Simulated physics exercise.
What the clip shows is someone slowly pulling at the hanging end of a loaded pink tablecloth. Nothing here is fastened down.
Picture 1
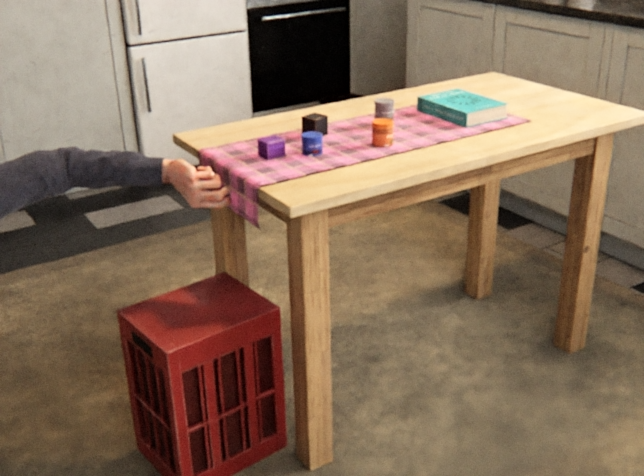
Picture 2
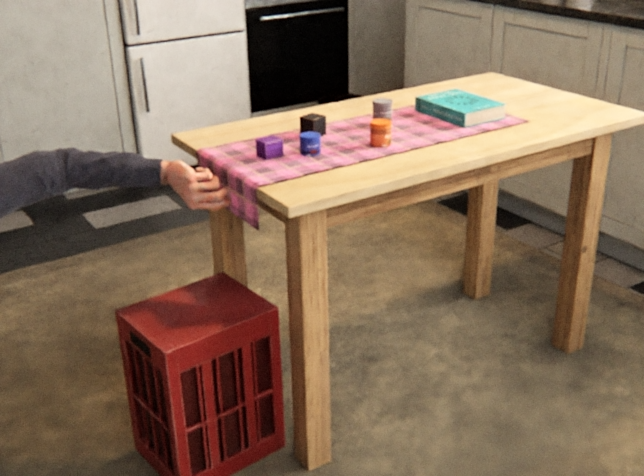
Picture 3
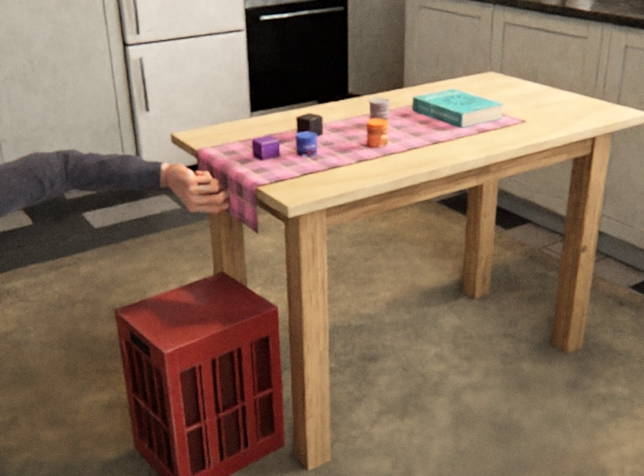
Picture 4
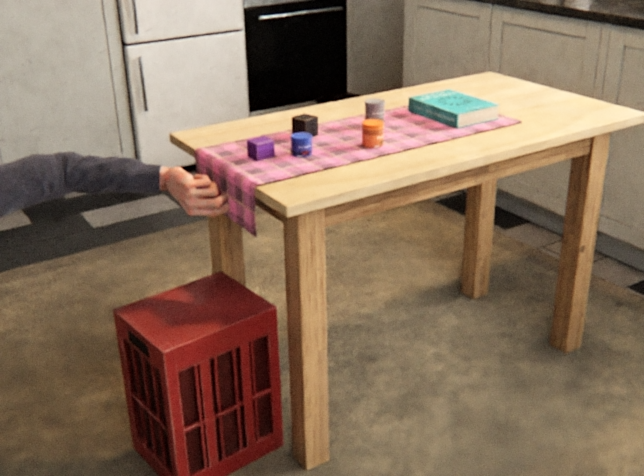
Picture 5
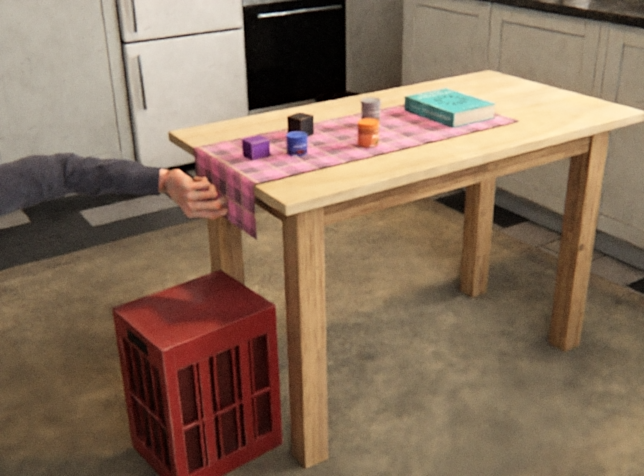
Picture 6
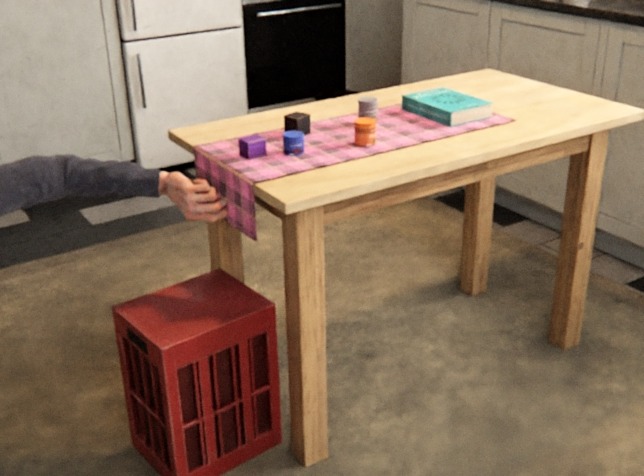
A hand slowly pulling the hanging end of a pink checked tablecloth, the small pots, cubes and teal book creeping left with it.
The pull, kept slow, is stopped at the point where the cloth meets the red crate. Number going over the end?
The number still up top goes down by two, if you watch closely.
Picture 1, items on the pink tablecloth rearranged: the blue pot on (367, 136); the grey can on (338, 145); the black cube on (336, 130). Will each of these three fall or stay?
Result - blue pot retained; grey can retained; black cube retained.
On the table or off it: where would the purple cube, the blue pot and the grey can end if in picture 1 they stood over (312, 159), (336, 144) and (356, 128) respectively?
In the end the purple cube is no longer on top, the blue pot is still on top, and the grey can is still on top.
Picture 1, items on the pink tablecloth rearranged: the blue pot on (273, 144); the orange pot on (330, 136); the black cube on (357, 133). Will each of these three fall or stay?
The blue pot is carried off, the orange pot remains up, the black cube survives.
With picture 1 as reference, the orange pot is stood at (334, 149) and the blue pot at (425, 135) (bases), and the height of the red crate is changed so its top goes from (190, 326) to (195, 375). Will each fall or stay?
Outcome for the orange pot: It is lost. Outcome for the blue pot: It stays.
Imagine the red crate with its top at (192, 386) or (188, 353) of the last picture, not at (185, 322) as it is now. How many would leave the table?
Totals 4, 3.
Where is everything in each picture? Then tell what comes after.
Hem (260, 230); purple cube (271, 139); blue pot (312, 135); black cube (315, 116); orange pot (383, 121); grey can (384, 100); top of the crate (190, 326), in the first picture.
Hem (259, 230); purple cube (269, 139), in the second picture.
Hem (258, 234); blue pot (307, 135), in the third picture.
Hem (256, 238); black cube (305, 117); top of the crate (186, 325), in the fourth picture.
Hem (257, 240); orange pot (368, 121), in the fifth picture.
Hem (257, 242); purple cube (252, 138); blue pot (293, 134); black cube (297, 115); orange pot (365, 121); grey can (368, 99), in the sixth picture.
A little later, hem near (227, 263); purple cube gone.
Next, hem on the crate; purple cube and blue pot gone.
When it is over, hem on the crate; purple cube and blue pot gone. The count of fallen things is two.
